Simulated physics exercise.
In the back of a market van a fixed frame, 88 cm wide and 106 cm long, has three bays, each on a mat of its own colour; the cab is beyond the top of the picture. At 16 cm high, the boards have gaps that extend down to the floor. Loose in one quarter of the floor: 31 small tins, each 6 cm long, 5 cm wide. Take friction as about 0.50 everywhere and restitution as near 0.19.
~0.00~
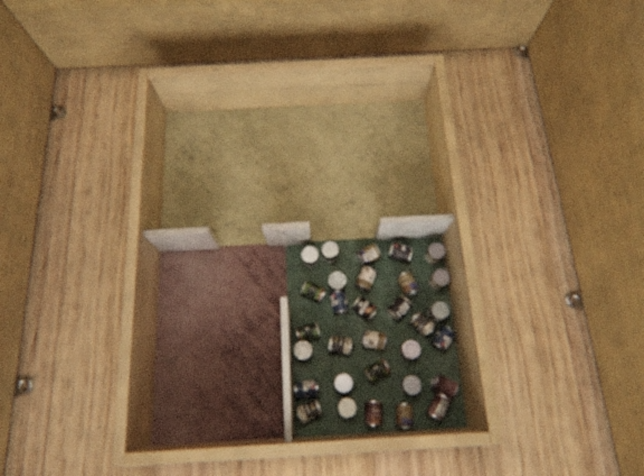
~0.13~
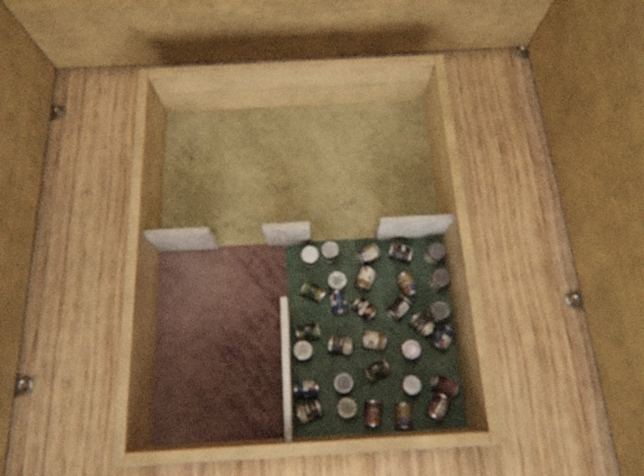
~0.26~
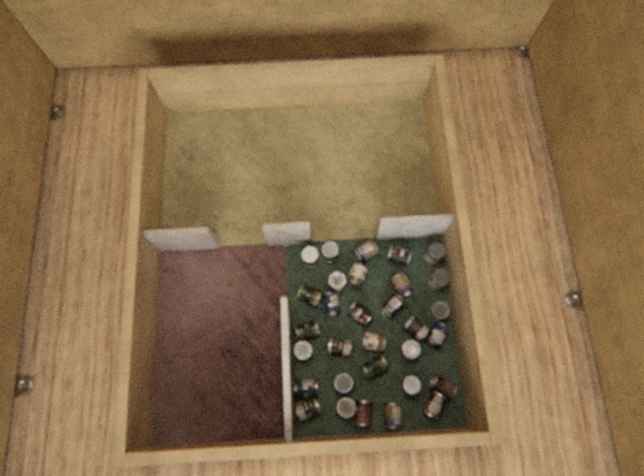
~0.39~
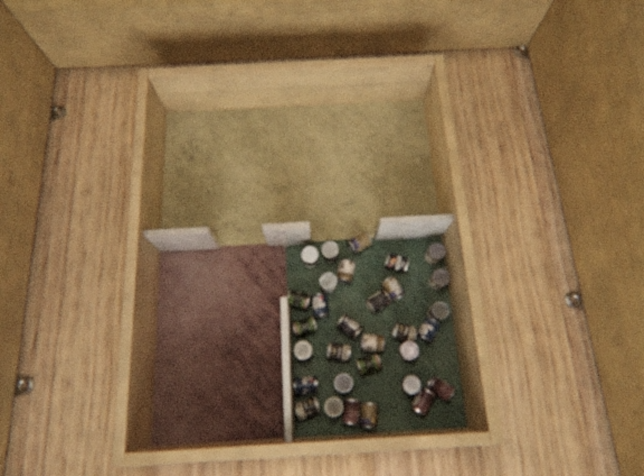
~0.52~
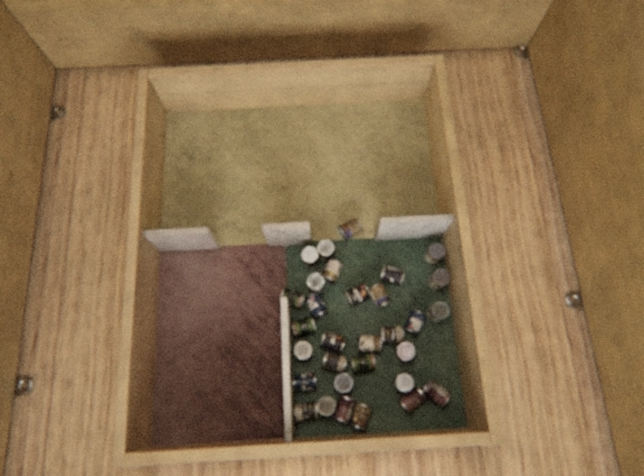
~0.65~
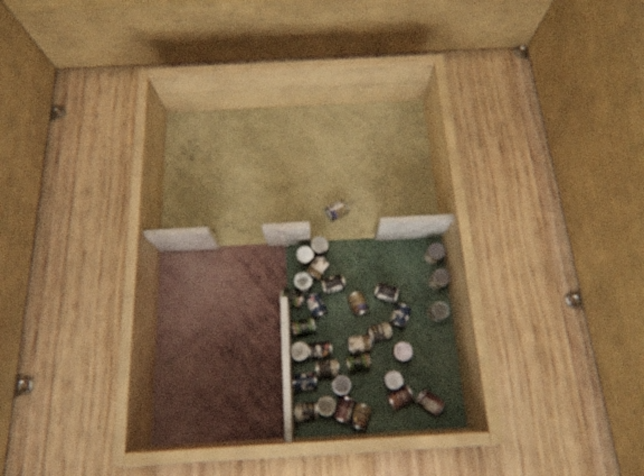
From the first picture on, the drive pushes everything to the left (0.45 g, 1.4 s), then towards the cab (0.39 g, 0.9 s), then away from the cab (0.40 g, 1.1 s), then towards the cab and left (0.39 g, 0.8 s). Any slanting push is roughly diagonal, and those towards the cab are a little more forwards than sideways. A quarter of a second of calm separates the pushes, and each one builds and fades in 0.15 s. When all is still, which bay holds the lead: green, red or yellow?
It is the green one.
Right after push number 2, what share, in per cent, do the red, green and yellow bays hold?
By that time it's red at 10 percent, green at 90 percent and yellow at 0 percent.
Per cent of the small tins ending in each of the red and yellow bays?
Final split, approximately: Red 20 in a hundred, yellow 0 in a hundred.
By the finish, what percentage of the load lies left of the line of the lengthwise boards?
That works out to roughly 20 percent.
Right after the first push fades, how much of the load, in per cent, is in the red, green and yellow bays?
The split is red 10, green 90, yellow 0 percent.
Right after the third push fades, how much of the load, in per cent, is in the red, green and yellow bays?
Shares in percent - red: 10, green: 90, yellow: 0.
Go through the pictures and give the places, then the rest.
In the first picture, middle of the green mat (373, 331); middle of the red mat (221, 340); middle of the yellow mat (298, 170); 31 in the green bay; the tin farthest behind, in the direction of the first push, is at (439, 280).
In the second picture, 31 in the green bay; the tin farthest behind, in the direction of the first push, is at (439, 280).
In the third picture, 31 in the green bay; the tin farthest behind, in the direction of the first push, is at (439, 280).
In the fourth picture, 31 in the green bay; the tin farthest behind, in the direction of the first push, is at (439, 280).
In the fifth picture, 30 in the green bay and 1 in the yellow bay; the tin farthest behind, in the direction of the first push, is at (439, 280).
In the sixth picture, 30 in the green bay and 1 in the yellow bay; the tin farthest behind, in the direction of the first push, is at (439, 280).
After push 1 (1.64 s), 3 in the red bay, 27 in the green bay and 1 in the yellow bay.
After push 2 (2.79 s), 3 in the red bay, 27 in the green bay and 1 in the yellow bay.
After push 3 (4.14 s), 3 in the red bay, 27 in the green bay and 1 in the yellow bay.
After push 4 (5.19 s), 5 in the red bay, 25 in the green bay and 1 in the yellow bay.
Outcome (at 6.24 s), 5 in the red bay, 25 in the green bay and 1 in the yellow bay.
